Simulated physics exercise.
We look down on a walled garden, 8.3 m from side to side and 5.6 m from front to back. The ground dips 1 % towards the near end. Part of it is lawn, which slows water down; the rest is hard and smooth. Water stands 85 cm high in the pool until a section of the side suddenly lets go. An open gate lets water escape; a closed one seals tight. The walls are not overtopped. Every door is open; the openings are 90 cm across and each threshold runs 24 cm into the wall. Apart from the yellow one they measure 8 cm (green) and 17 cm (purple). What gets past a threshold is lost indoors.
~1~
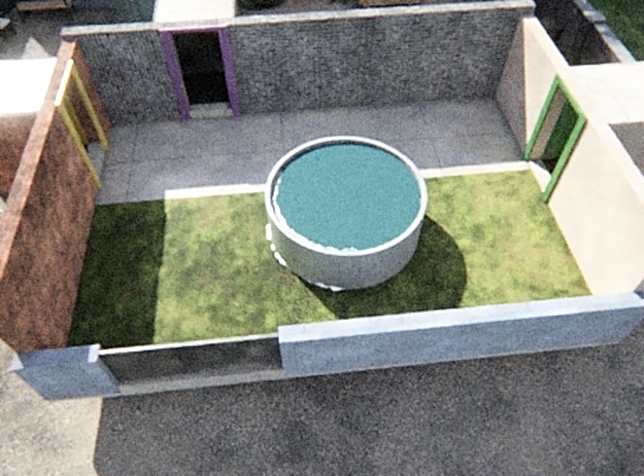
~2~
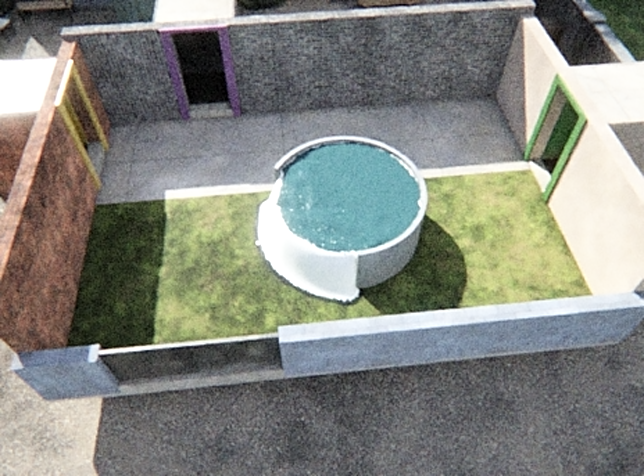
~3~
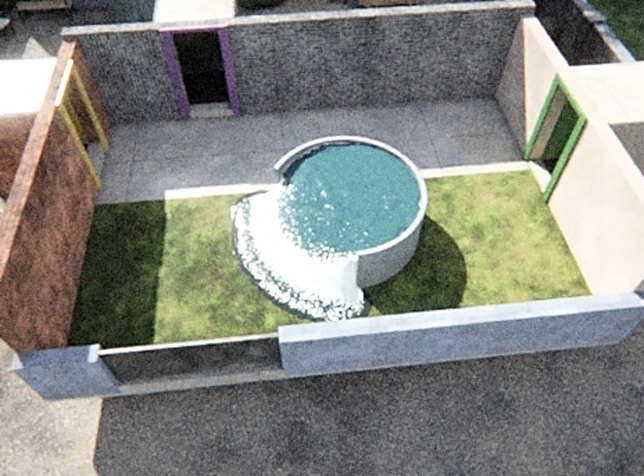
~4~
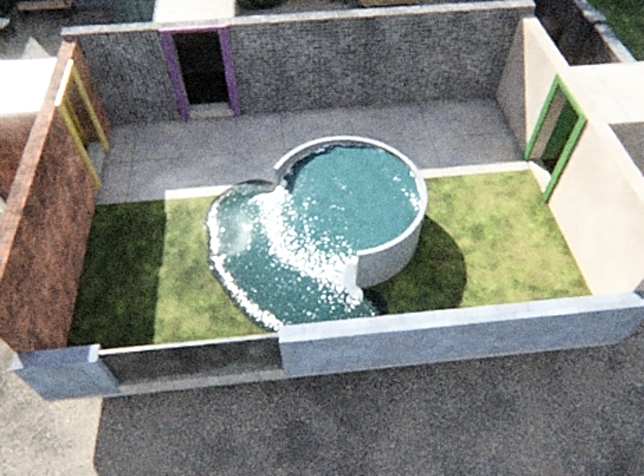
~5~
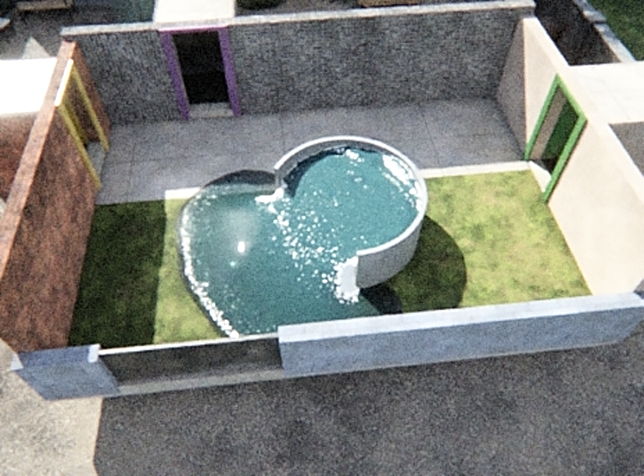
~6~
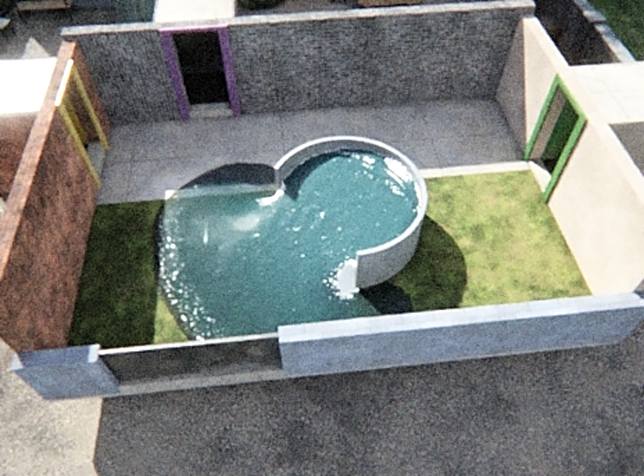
The clip opens on a walled garden seen from above, with a round, raised pool of still water on the lawn. The pool's near-left side gives way and white, foaming water pours out, then a widening, rounded sheet spreads leftward across the grass and onto the paving behind.
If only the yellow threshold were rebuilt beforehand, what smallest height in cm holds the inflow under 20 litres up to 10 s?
Close to 13.5 cm is just enough.
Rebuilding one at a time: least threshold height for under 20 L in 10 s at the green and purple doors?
About 9.0 cm at green and 17 cm at purple.
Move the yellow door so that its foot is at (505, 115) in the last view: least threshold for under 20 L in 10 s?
Roughly 11.5 cm.
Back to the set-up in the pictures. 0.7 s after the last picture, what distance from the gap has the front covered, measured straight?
Roughly 4.0 m.
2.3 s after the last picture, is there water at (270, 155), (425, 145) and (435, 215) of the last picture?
In turn: Still dry, not reached, dry.
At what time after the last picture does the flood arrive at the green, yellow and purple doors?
Green 6.5 s, yellow 0.8 s, purple 1.1 s.
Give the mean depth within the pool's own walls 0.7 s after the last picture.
About 40 cm.
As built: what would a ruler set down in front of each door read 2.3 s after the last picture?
In cm: Green 0, yellow 11, purple 2.
Then, 0.7 s after the last picture water covers 40 % of the floor, deepest (40 cm) near (294, 342); it has not reached the yellow door.
Then, 2.3 s after the last picture water covers 50 % of the floor, deepest (43 cm) near (61, 377); 11 cm at the yellow door, 0 litres in over its 27 cm threshold.
Then, 9.3 s after the last picture water covers 100 % of the floor, deepest (14 cm) near (493, 108); 8 cm at the yellow door, 0 litres in over its 27 cm threshold.
At the yellow door as built, the water peaked near 19 cm, 5.3 s after the last picture.
Run again over the same 10 s with other heights there, 36 litres in over 11.5 cm, 8 litres over 16 cm. The limit of 20 litres is kept from about 13.5 cm up.
